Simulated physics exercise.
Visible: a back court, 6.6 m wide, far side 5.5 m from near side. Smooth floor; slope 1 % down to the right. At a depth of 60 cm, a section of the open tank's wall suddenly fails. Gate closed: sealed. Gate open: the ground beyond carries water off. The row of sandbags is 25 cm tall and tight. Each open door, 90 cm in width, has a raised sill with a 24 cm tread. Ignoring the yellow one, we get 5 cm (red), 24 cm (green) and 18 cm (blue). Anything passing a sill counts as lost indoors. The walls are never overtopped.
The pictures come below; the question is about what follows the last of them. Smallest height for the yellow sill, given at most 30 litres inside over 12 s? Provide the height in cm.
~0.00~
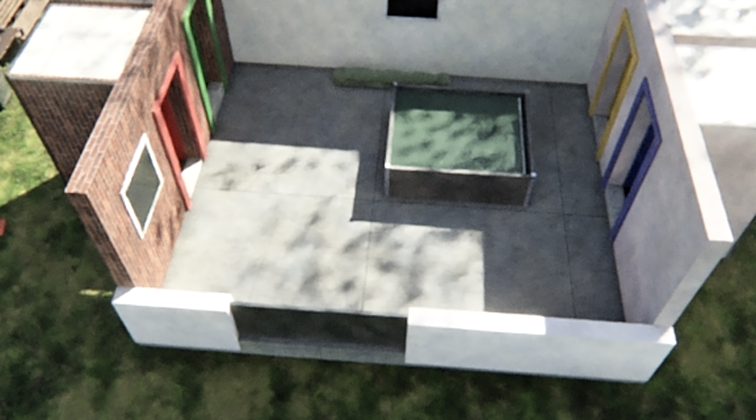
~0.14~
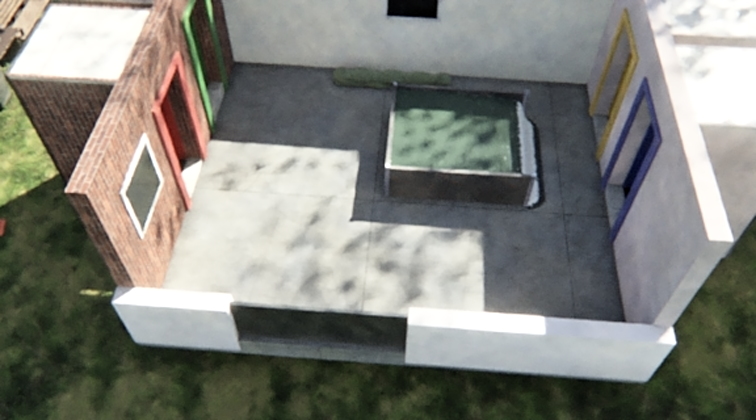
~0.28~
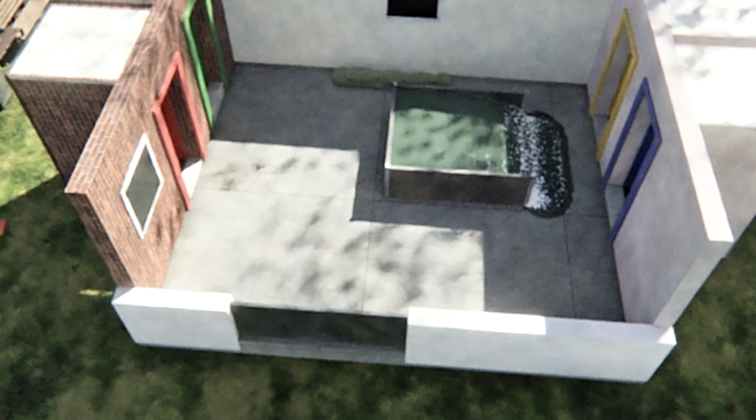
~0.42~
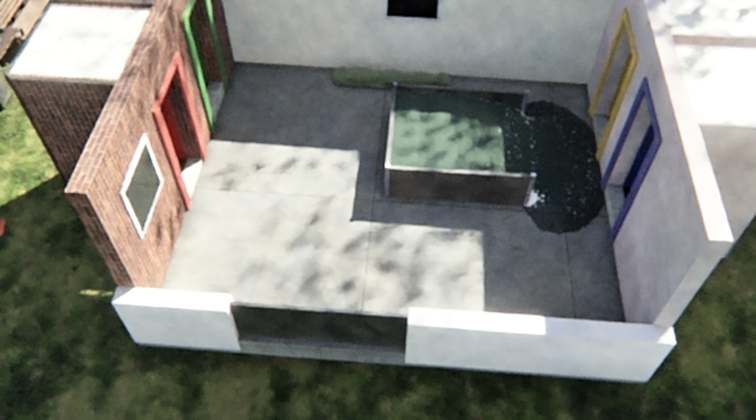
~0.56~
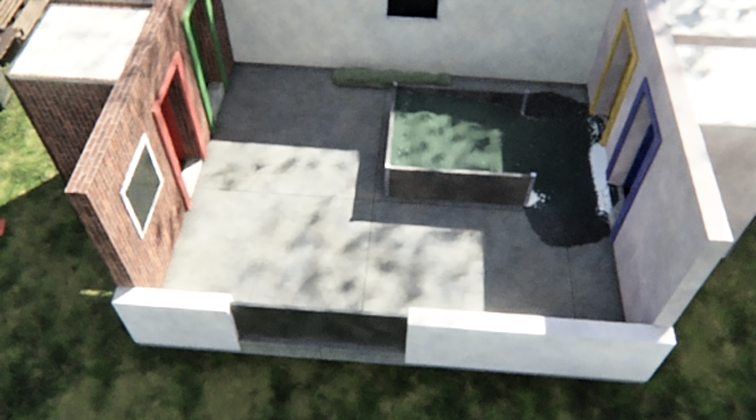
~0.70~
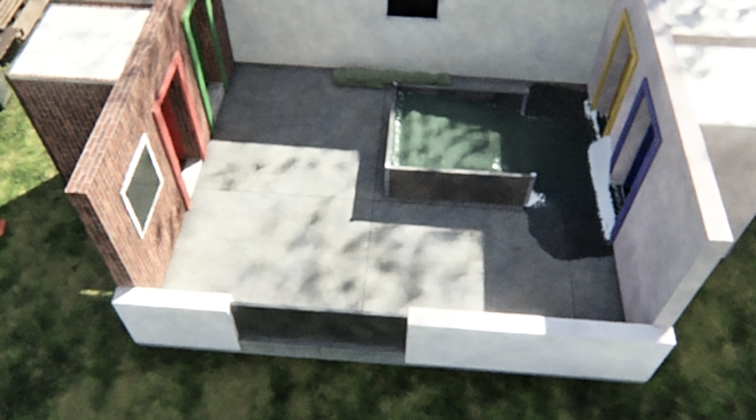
About 33 cm.
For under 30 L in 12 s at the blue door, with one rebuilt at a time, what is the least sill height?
Blue: 28 cm.
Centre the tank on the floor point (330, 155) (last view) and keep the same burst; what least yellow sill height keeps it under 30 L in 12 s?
Some 22 cm.
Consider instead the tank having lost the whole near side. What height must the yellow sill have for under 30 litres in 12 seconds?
Near 8.0 cm.
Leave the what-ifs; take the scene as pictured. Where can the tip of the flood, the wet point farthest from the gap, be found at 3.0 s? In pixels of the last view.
I'd put the front's tip around (372, 335).
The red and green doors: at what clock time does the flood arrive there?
It gets to red after 6.0 s and to green after 5.0 s.
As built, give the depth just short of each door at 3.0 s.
Door by door, in centimetres - yellow 23, red 0, green 0, blue 22.
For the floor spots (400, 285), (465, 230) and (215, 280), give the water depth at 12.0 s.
Depth: About 4, 3, 5 cm.
After 1.4 s water covers 15 % of the floor, deepest (44 cm) near (596, 175); 34 cm at the yellow door, 132 litres in over its 8 cm sill.
After 3.0 s water covers 35 % of the floor, deepest (32 cm) near (582, 87); 23 cm at the yellow door, 386 litres in over its 8 cm sill.
After 12.0 s water covers 95 % of the floor, deepest (9 cm) near (375, 93); 6 cm at the yellow door, 486 litres in over its 8 cm sill.
At the yellow door as built, the water arrived by 0.6 s and peaked near 35 cm at 1.6 s.
With a sill of 27 cm, 81 litres would have come in within the 12 s; with 36.5 cm, 14 litres. So under 30 litres takes about 33 cm.
